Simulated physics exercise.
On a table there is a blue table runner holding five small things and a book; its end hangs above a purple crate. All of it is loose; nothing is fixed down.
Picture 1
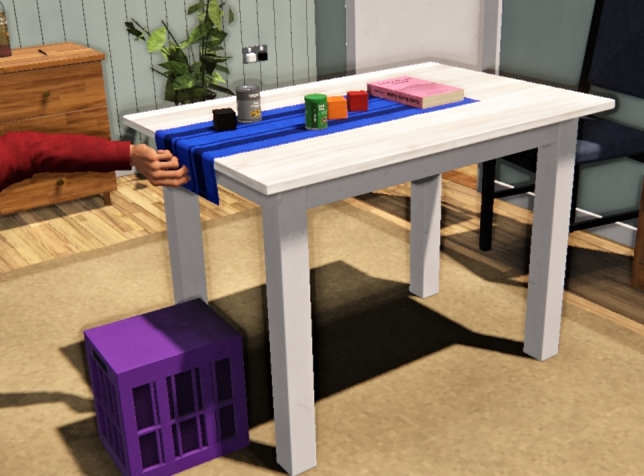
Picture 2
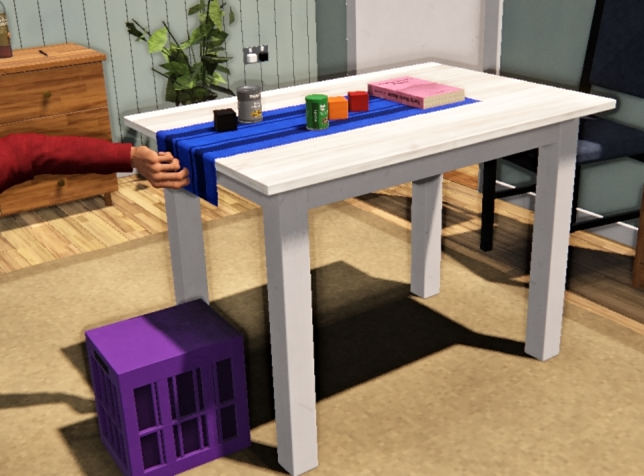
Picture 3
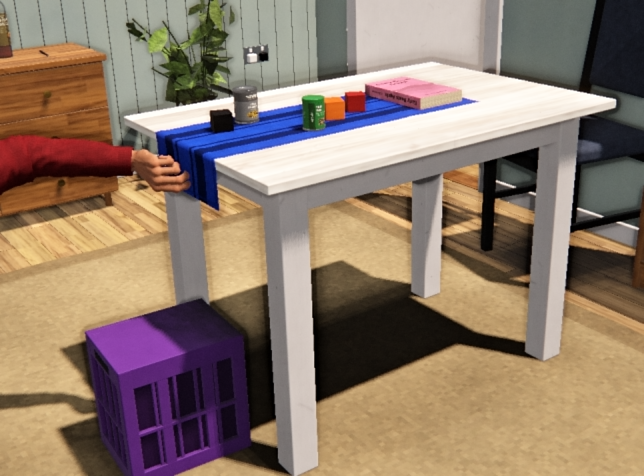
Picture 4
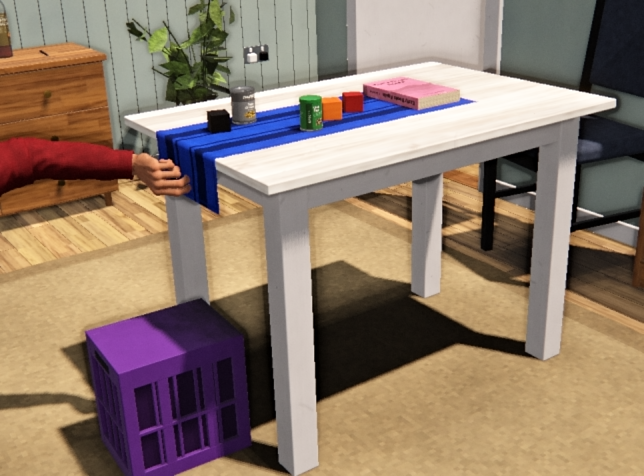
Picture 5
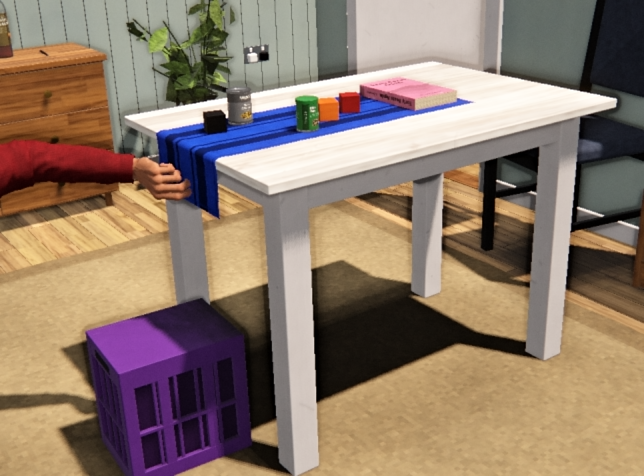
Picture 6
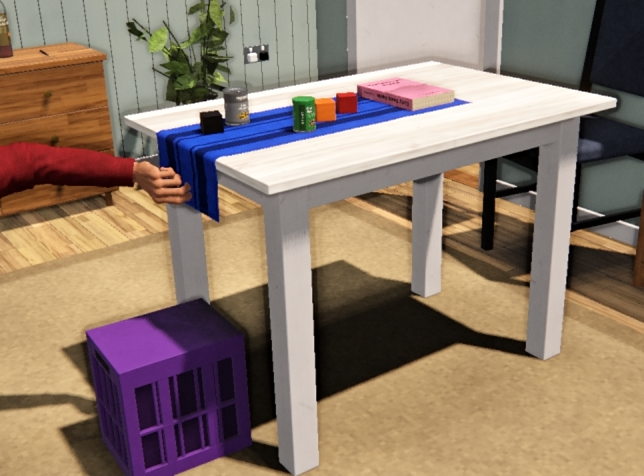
A hand in a red sleeve gripped the end of a blue runner on a white table and slowly drew it slightly downward, and the small cubes, cans and pink book shifted a little left with it.
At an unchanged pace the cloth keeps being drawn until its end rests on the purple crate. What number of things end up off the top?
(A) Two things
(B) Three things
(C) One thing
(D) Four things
Option B: Three things.
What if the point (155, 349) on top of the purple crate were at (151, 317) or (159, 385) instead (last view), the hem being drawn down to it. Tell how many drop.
Respectively 2 and 4.
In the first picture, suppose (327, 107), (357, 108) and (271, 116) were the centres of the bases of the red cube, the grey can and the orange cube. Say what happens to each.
For the red cube it's staying, for the grey can it's staying, for the orange cube it's falling.
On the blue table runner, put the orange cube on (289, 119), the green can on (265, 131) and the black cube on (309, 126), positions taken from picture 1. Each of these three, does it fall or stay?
Final state: The orange cube is no longer up, the green can is no longer up, the black cube is no longer up.
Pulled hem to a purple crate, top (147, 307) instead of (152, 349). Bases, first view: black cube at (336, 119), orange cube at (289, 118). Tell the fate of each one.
In the end the black cube is still on top and the orange cube is still on top.
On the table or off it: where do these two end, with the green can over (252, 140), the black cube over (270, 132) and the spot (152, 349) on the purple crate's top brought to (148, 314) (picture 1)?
Outcome for the green can: It is lost. Outcome for the black cube: It is lost.
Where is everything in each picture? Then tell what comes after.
Hem (219, 206); black cube (224, 110); grey can (248, 87); green can (316, 96); orange cube (335, 98); red cube (357, 92); top of the crate (152, 349), in the first frame.
Hem (218, 207); black cube (225, 111), in the second frame.
Hem (219, 211); grey can (245, 88), in the third frame.
Hem (219, 214); green can (310, 97); top of the crate (154, 349), in the fourth frame.
Hem (220, 219); orange cube (326, 100), in the fifth frame.
Hem (220, 223); black cube (211, 113); grey can (235, 90); green can (303, 98); orange cube (323, 100); red cube (346, 94), in the sixth frame.
Soon after, hem near (192, 246); all still up.
After that, hem near (195, 297); black cube and grey can gone.
And then, hem on the crate; black cube, grey can and green can gone.
In the end, hem on the crate; black cube, grey can and green can gone. It carries off three.
